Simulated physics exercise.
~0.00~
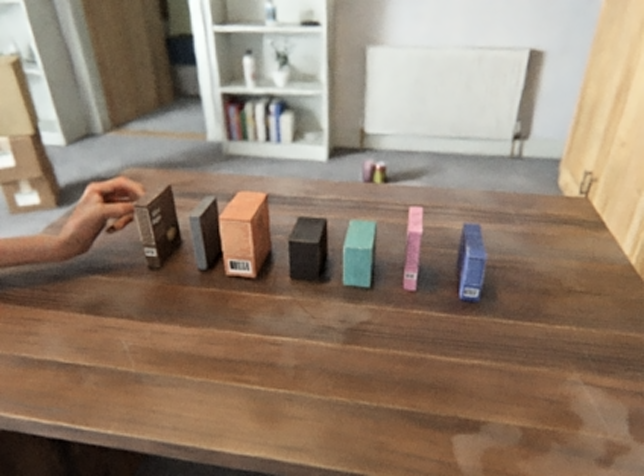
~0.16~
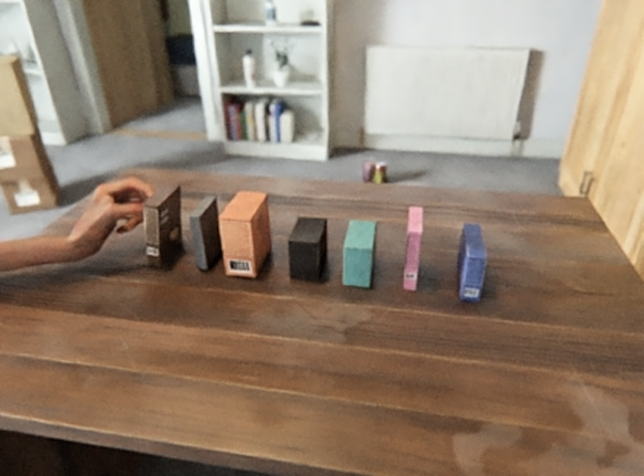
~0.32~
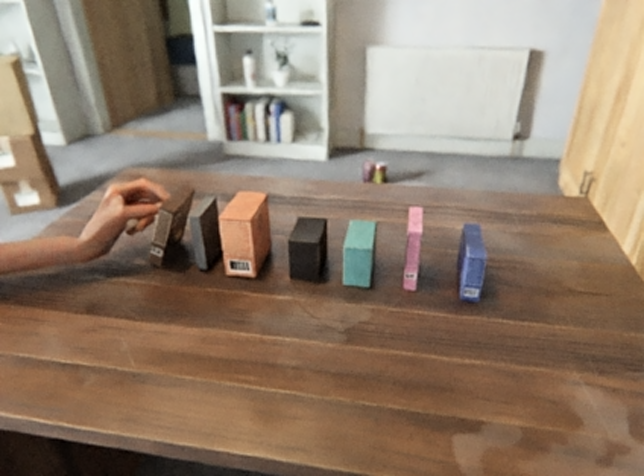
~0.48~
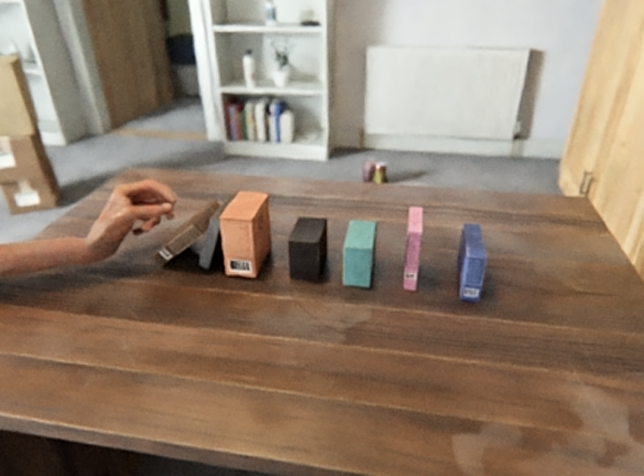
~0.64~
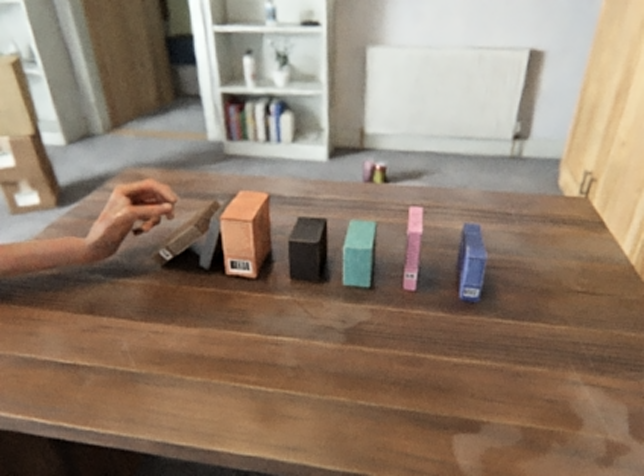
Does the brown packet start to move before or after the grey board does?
The brown packet starts to move before the grey board. It is already tipping over while the grey board still stands upright, and the board leans only afterwards.
